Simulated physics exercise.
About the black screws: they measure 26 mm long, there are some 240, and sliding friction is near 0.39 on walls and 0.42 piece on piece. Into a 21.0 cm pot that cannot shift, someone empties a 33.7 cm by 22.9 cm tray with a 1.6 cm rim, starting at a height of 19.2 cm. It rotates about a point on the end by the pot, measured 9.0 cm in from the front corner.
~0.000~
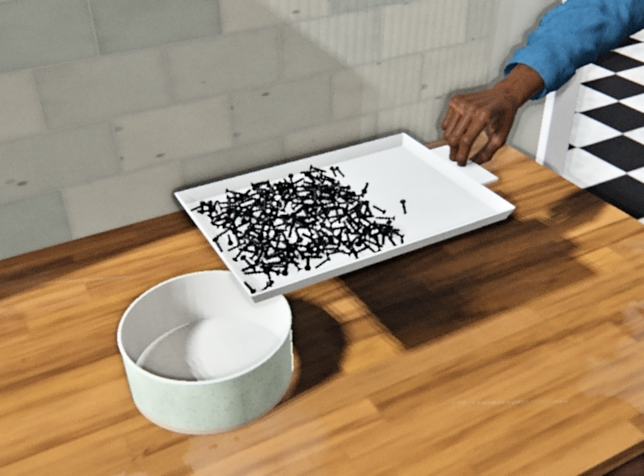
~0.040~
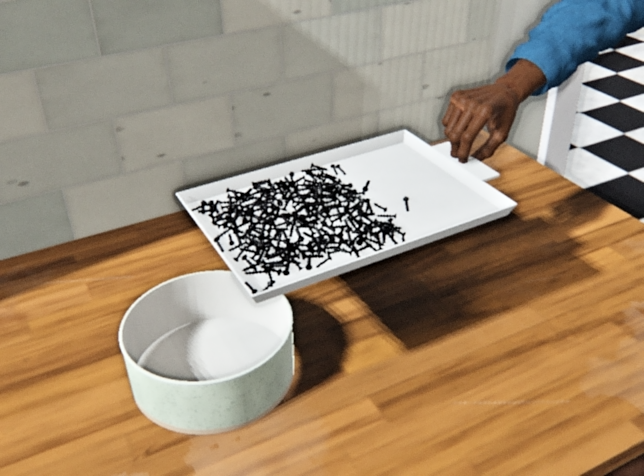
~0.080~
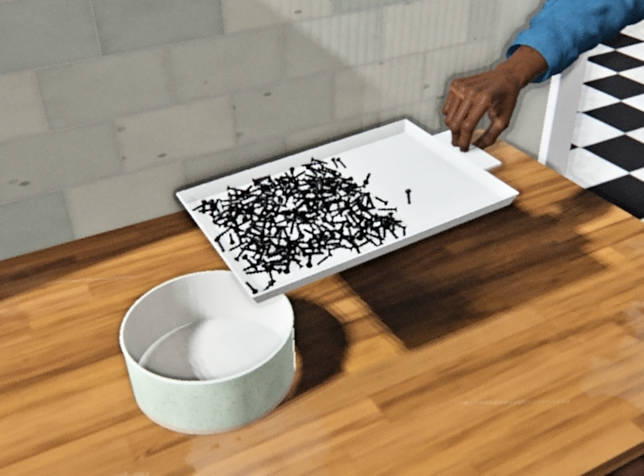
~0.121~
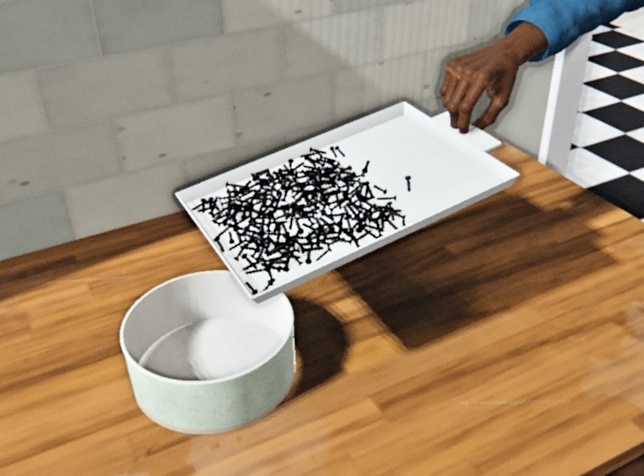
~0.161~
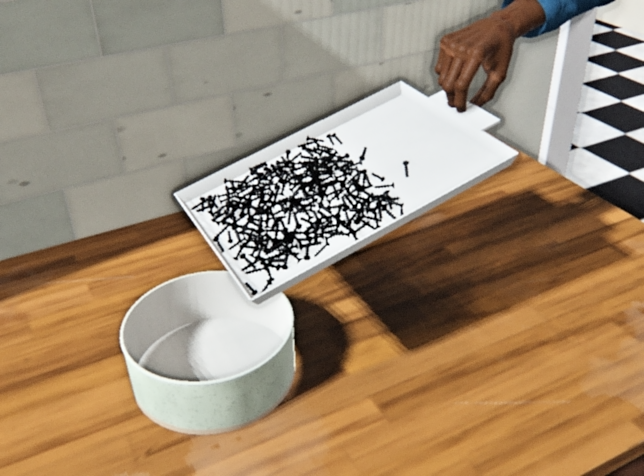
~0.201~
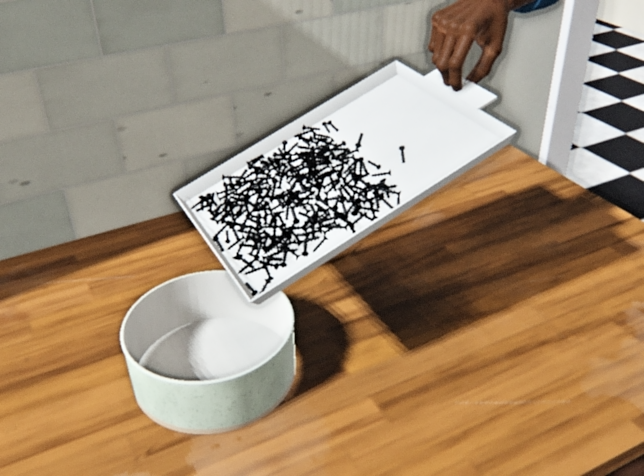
At the start, a hand in a blue sleeve holds the handle of a white tray of small black screws, nearly level above a wooden counter beside a round pot. The hand then raises the right end, slowly at first and then faster, until the tray slants down toward the pot at left, the screws still bunched on it.
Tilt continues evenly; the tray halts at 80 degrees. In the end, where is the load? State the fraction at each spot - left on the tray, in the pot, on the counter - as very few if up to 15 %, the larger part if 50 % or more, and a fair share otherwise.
Tray: Very few. Pot: The larger part. Counter: A fair share.
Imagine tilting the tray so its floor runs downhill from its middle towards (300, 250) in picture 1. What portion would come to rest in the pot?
I'd estimate about 30 %.
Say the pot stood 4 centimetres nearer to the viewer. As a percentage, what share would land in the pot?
Roughly 70 per cent.
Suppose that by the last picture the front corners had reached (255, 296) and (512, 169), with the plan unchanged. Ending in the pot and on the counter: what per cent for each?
Pot 65; counter 35.
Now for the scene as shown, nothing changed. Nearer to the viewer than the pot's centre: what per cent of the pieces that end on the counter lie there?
Estimate: Close to 80 per cent of the pieces.
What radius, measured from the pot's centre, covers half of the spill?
Close to 20 cm, give or take.
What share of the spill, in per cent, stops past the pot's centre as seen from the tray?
That works out to about 90 percent.
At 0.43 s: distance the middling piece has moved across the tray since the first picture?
Displacement on the tray: About 3 cm.
After 0.43 s, tilt 50 degrees; the tray holds 100 %, the pot 0 %.
Then, at 0.59 s, tilt 71 degrees; the tray holds 80 %, the pot 0 %.
After 0.86 s, tilt 80 degrees; the tray holds 0 %, the pot 65 %.
By 2.0 s all is still; tray 0 %, pot 70 %, counter 25 %.
